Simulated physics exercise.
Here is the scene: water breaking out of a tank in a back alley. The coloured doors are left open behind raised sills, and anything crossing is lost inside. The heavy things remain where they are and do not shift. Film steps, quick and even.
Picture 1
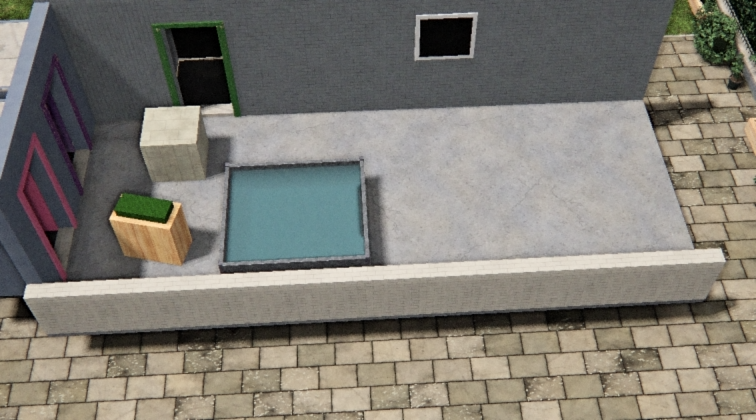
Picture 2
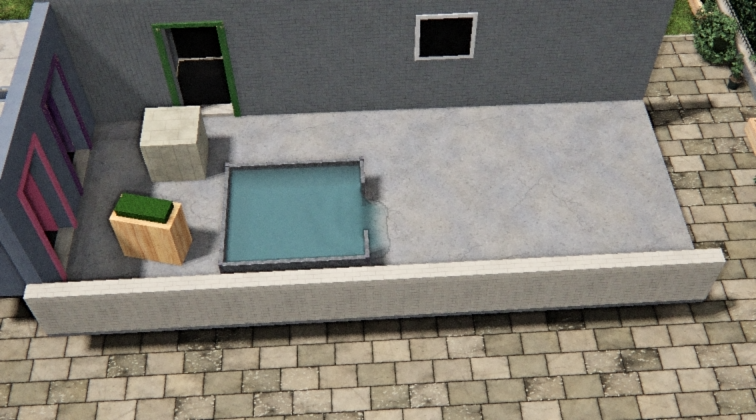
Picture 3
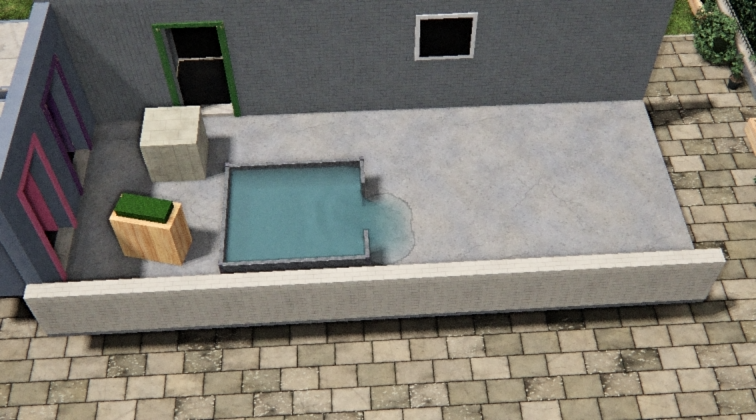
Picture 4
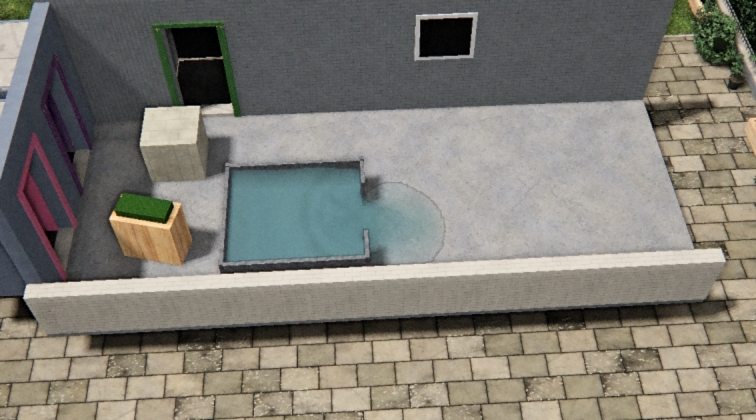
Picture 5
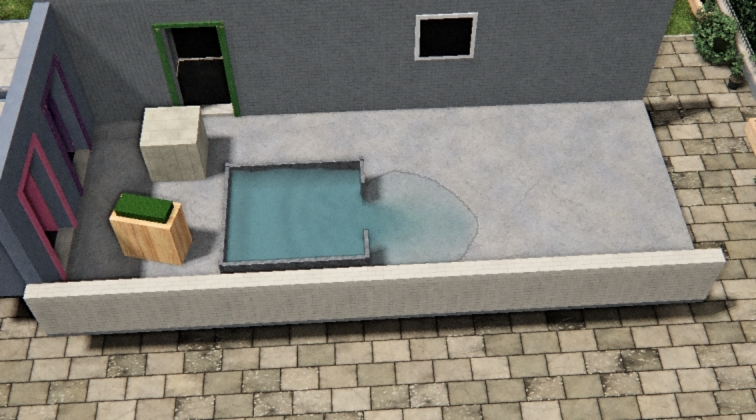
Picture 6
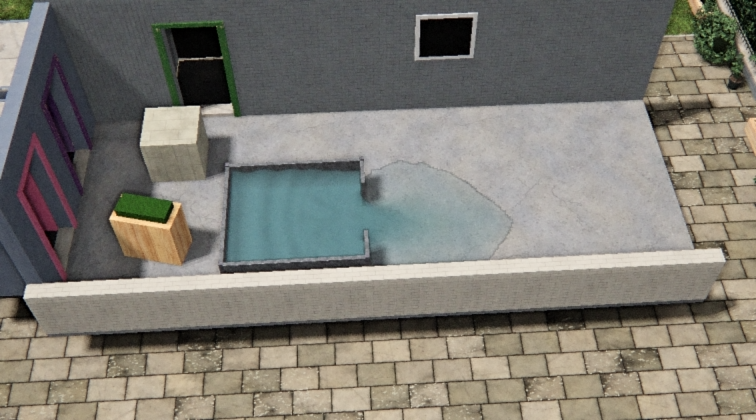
Water broke out through a gap in the right side of a square tank in a walled yard, then spread steadily rightward across the grey floor in a thin, widening sheet, while the blocks stayed put.
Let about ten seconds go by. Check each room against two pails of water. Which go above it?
At the end, the green door keeps it to two buckets; the pink door keeps it to two buckets; the purple door keeps it to two buckets.
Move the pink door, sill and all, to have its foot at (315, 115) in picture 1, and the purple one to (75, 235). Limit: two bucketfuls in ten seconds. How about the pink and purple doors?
As I see it, the pink one remains short of it; the purple one remains short of it.
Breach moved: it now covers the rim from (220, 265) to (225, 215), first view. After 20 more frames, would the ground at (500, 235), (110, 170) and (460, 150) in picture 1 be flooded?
In the order given: Untouched, swamped and untouched.
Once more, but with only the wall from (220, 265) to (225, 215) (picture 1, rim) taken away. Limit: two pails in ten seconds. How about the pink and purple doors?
Checking the doors, pink door surpasses the cutoff; purple door, on the other hand, surpasses the cutoff.
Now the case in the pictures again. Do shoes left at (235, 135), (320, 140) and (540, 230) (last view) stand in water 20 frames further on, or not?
In turn: Clear, clear, under water.
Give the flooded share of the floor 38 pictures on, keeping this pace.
About 55 %.
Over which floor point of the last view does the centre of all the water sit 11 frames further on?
The spot I would choose is (381, 226).
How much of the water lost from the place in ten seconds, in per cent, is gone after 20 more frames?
It comes to around 25 per cent.
A moment on, water covers 30 % of the floor; the green door not reached, the pink door not reached, the purple door not reached.
Next, water covers 50 % of the floor; the green door not reached, the pink door not reached, the purple door not reached.
Then, water covers 55 % of the floor; the green door not reached, the pink door not reached, the purple door not reached.
Later, water covers 55 % of the floor; the green door not reached, the pink door not reached, the purple door not reached.
In the end, water covers 50 % of the floor; the green door not reached, the pink door not reached, the purple door not reached.
